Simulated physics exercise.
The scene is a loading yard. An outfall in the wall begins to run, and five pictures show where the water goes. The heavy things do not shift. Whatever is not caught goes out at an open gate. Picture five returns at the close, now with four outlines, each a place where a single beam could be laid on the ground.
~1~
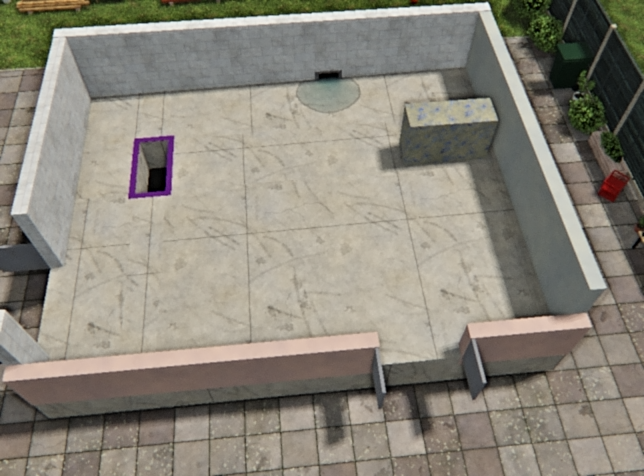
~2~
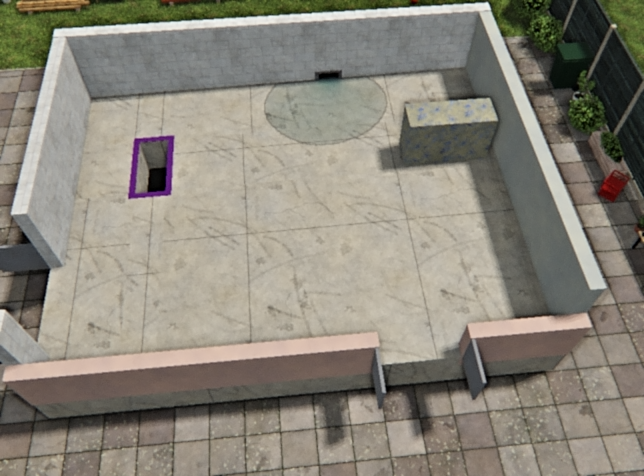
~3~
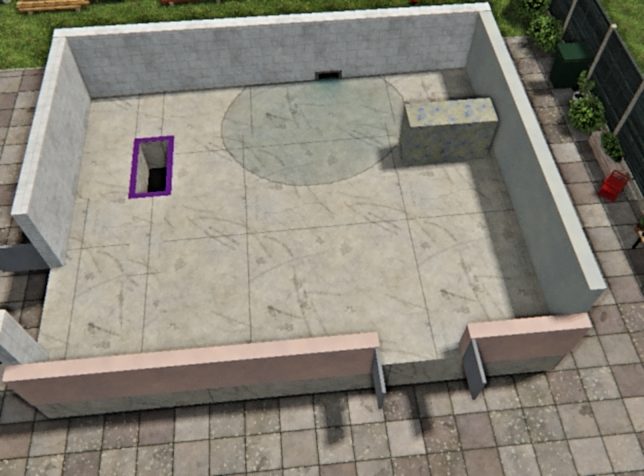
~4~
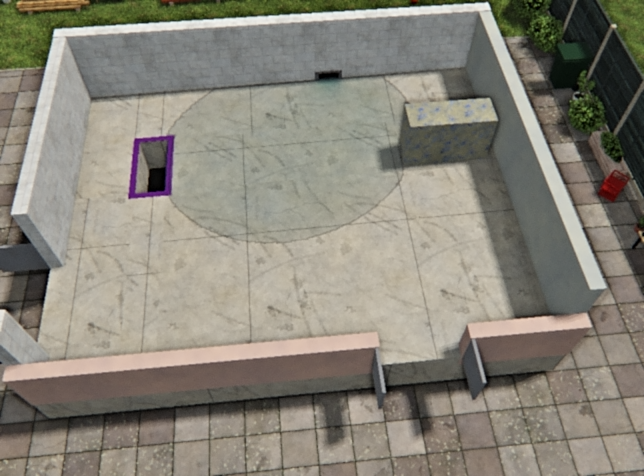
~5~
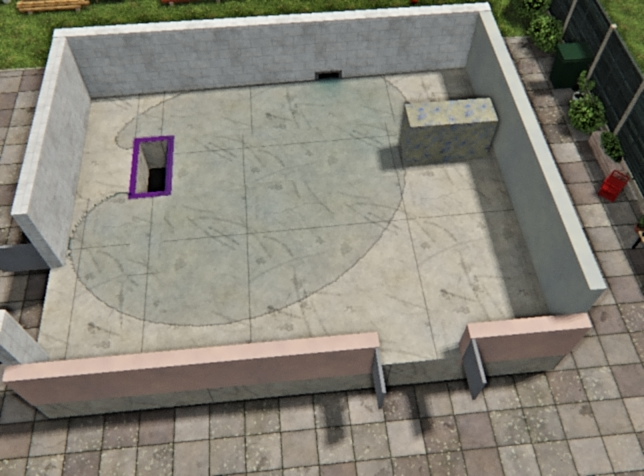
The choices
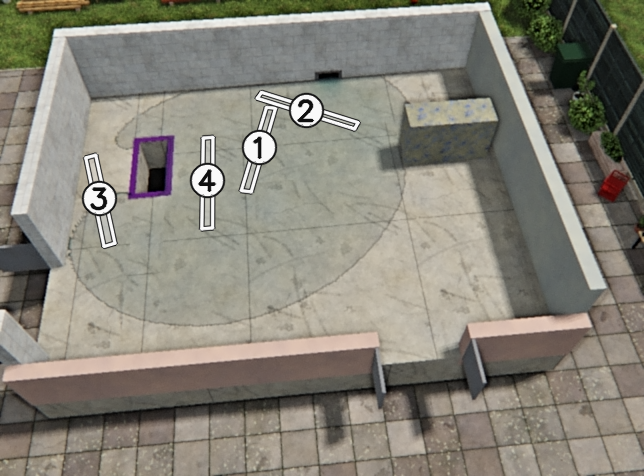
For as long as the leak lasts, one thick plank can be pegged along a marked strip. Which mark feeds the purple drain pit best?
3.
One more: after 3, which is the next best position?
That would be 2.
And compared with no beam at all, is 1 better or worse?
Position 1 is worse.
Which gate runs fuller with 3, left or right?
The left gate.
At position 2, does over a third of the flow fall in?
No, it does not.
On the marked copy, 1 from (246, 191) to (271, 107); 2 from (259, 95) to (356, 125); 3 from (90, 156) to (109, 244); 4 from (207, 228) to (208, 137).
With 1, about 7 % of the stream runs into the purple drain pit, about 93 % out by the gates.
With 2, about 20 % of the stream runs into the purple drain pit, about 76 % out by the gates.
With 3, about 30 % of the stream runs into the purple drain pit, about 70 % out by the gates.
With 4, about 8 % of the stream runs into the purple drain pit, about 92 % out by the gates.
